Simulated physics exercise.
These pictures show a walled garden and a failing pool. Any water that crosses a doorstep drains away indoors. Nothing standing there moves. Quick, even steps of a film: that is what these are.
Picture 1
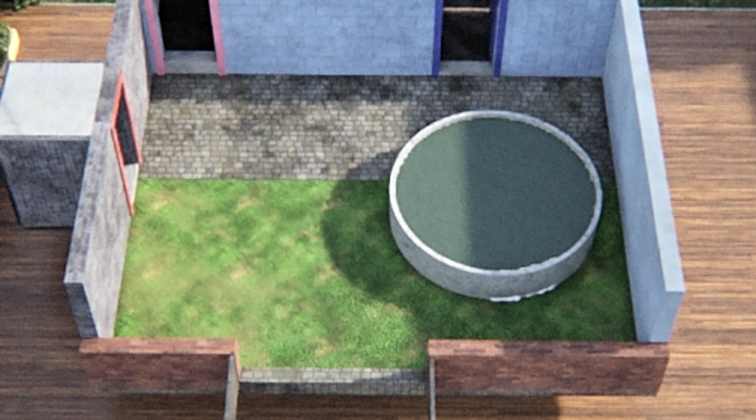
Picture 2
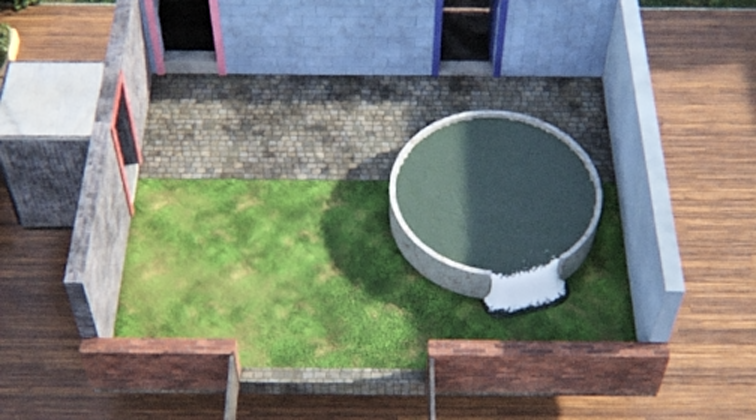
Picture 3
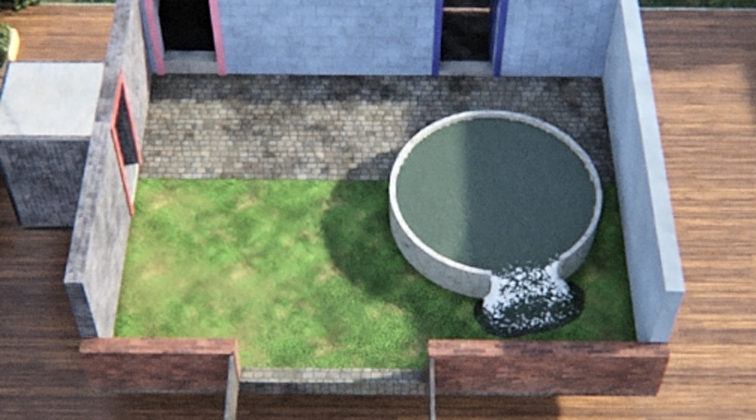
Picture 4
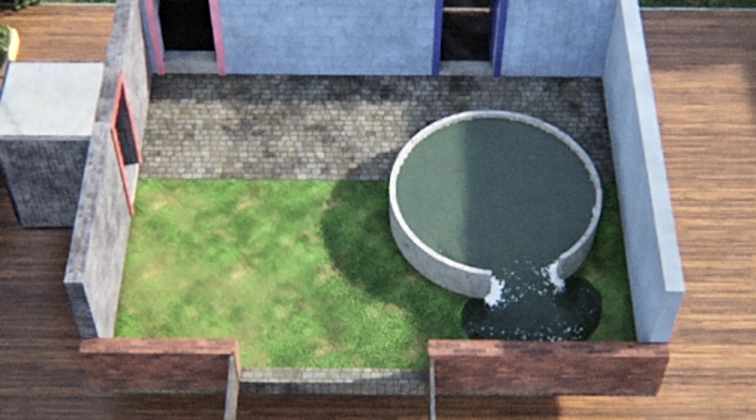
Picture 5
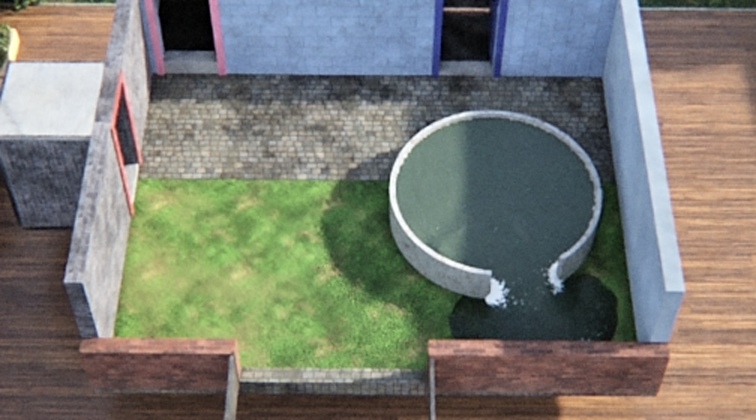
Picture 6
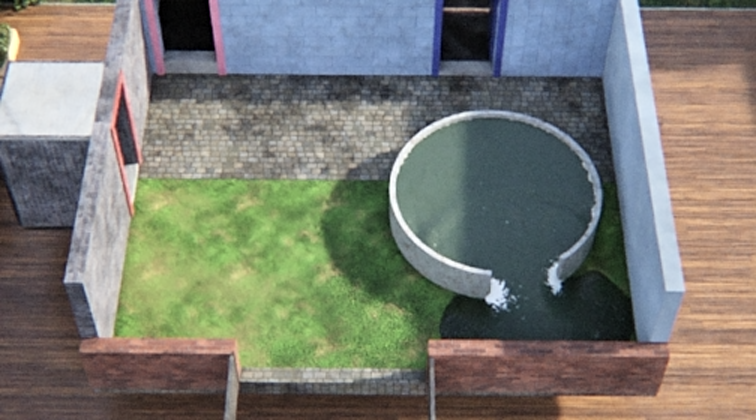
The video shows a round tank of dark water in a walled garden, where its front wall breaks open and water bursts out in white froth, then spreads as a dark pool across the grass toward the low brick wall.
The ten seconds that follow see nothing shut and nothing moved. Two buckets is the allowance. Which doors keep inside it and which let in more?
Result: The pink door will allow in no excess; the red door will allow in no excess; the blue door will allow in no excess.
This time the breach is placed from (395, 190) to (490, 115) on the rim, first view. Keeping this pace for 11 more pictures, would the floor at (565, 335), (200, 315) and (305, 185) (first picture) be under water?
First unwetted, second unwetted, third soaked.
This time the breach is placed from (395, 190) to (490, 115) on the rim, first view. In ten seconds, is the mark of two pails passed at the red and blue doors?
The red one ends up above, and the blue one ends up above.
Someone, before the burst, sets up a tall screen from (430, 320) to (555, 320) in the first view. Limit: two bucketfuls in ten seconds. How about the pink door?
Pink: Below the mark.
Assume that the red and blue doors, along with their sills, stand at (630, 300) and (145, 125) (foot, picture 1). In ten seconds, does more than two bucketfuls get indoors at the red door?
Well, the red one spills past the mark, I reckon.
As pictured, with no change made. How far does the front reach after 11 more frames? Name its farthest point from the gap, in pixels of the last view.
Close to (341, 367).
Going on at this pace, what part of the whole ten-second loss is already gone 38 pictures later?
45 per cent.
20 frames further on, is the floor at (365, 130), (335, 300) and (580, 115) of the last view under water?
First spot not wet, second inundated, third inundated.
A moment on, water covers 10 % of the floor; the pink door not reached, the red door not reached, the blue door not reached.
Next, water covers 20 % of the floor; the pink door not reached, the red door not reached, the blue door not reached.
Then, water covers 30 % of the floor; the pink door not reached, the red door not reached, the blue door not reached.
Later, water covers 65 % of the floor; the pink door not reached, the red door not reached, the blue door wet at the sill, nothing in.
In the end, water covers 100 % of the floor; the pink door wet at the sill, nothing in, the red door wet at the sill, nothing in, the blue door wet at the sill, nothing in.
